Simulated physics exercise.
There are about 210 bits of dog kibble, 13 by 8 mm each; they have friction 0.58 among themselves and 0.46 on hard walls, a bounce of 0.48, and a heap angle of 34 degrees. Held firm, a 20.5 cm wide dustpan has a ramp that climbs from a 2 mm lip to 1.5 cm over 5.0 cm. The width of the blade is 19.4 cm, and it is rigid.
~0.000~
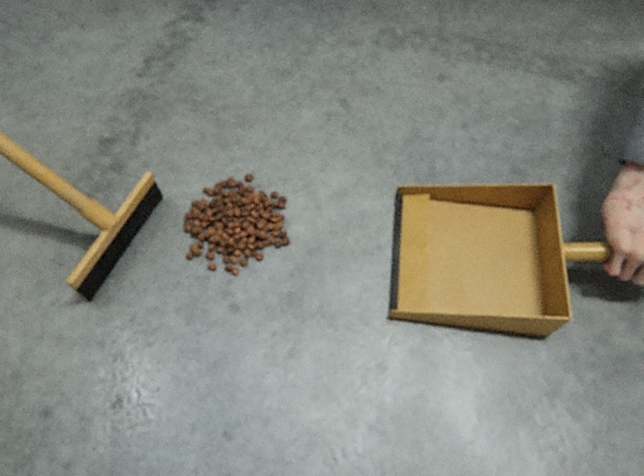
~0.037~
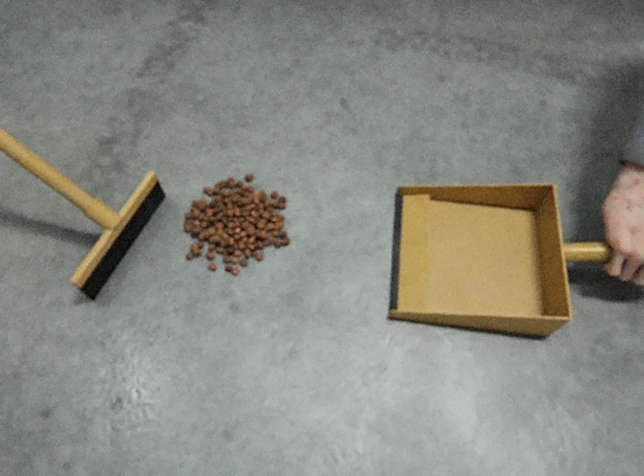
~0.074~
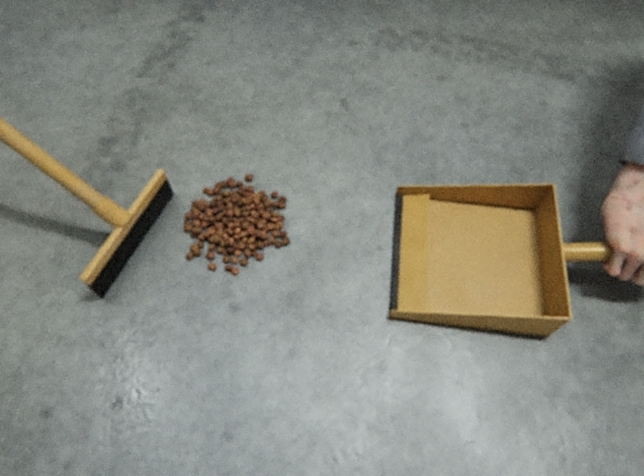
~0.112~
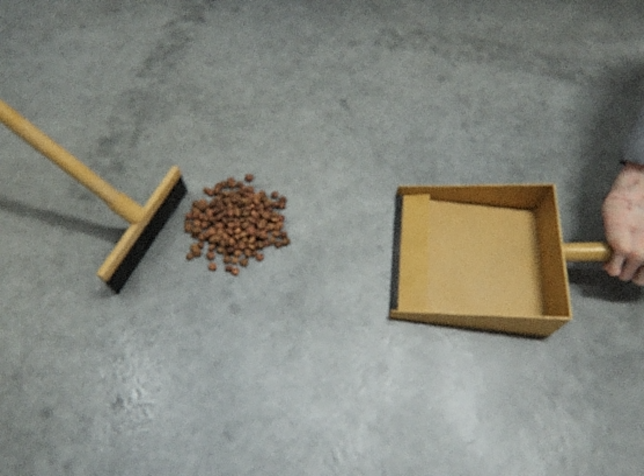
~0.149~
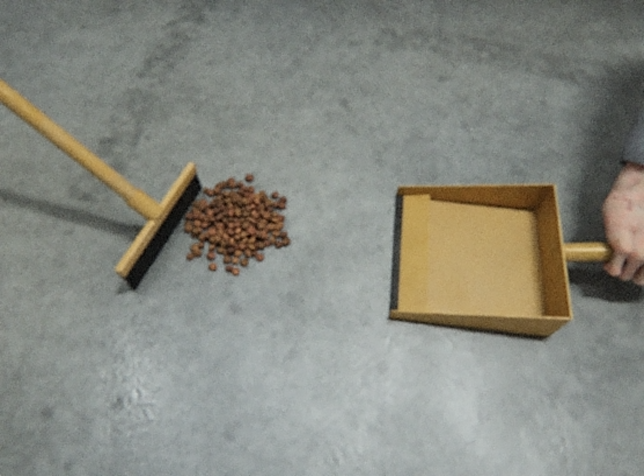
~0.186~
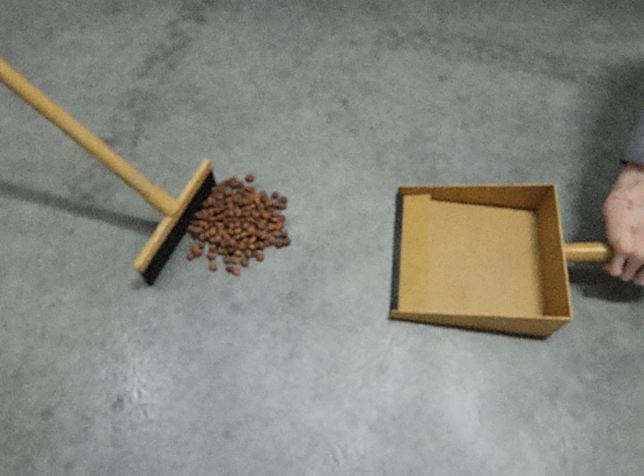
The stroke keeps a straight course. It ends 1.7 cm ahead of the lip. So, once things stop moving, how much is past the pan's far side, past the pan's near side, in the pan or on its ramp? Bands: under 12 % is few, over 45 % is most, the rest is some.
Far side: Some; near side: Few; pan: Few.
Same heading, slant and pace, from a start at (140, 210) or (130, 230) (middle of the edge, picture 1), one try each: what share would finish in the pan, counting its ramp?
0 and 0 per cent, roughly.
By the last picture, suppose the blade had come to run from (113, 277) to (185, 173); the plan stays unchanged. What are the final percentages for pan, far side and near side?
Pan 5; far 25; near 0.
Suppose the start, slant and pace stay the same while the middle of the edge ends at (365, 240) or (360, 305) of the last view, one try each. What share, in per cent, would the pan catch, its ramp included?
Close to 15 and 15 in a hundred, in that order.
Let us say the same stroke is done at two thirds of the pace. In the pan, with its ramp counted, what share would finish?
Some 0 %.
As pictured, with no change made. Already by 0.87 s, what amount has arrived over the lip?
Roughly 0 % by then.
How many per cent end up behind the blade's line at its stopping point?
About 30 percent.
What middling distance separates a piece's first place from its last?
Somewhere around 20 centimetres.
After 0.42 s, middle of the blade 18 cm from the lip; 0 % over the lip, far side 15 %, near side 0 %.
After 0.58 s, middle of the blade 9 cm from the lip; 0 % over the lip, far side 20 %, near side 0 %.
Then, at 0.87 s, middle of the blade 4 cm from the lip; 0 % over the lip, far side 25 %, near side 0 %.
At rest (1.2 s), far side 25 %, near side 0 %, pan 0 %, in front of the lip or behind the blade 75 %.
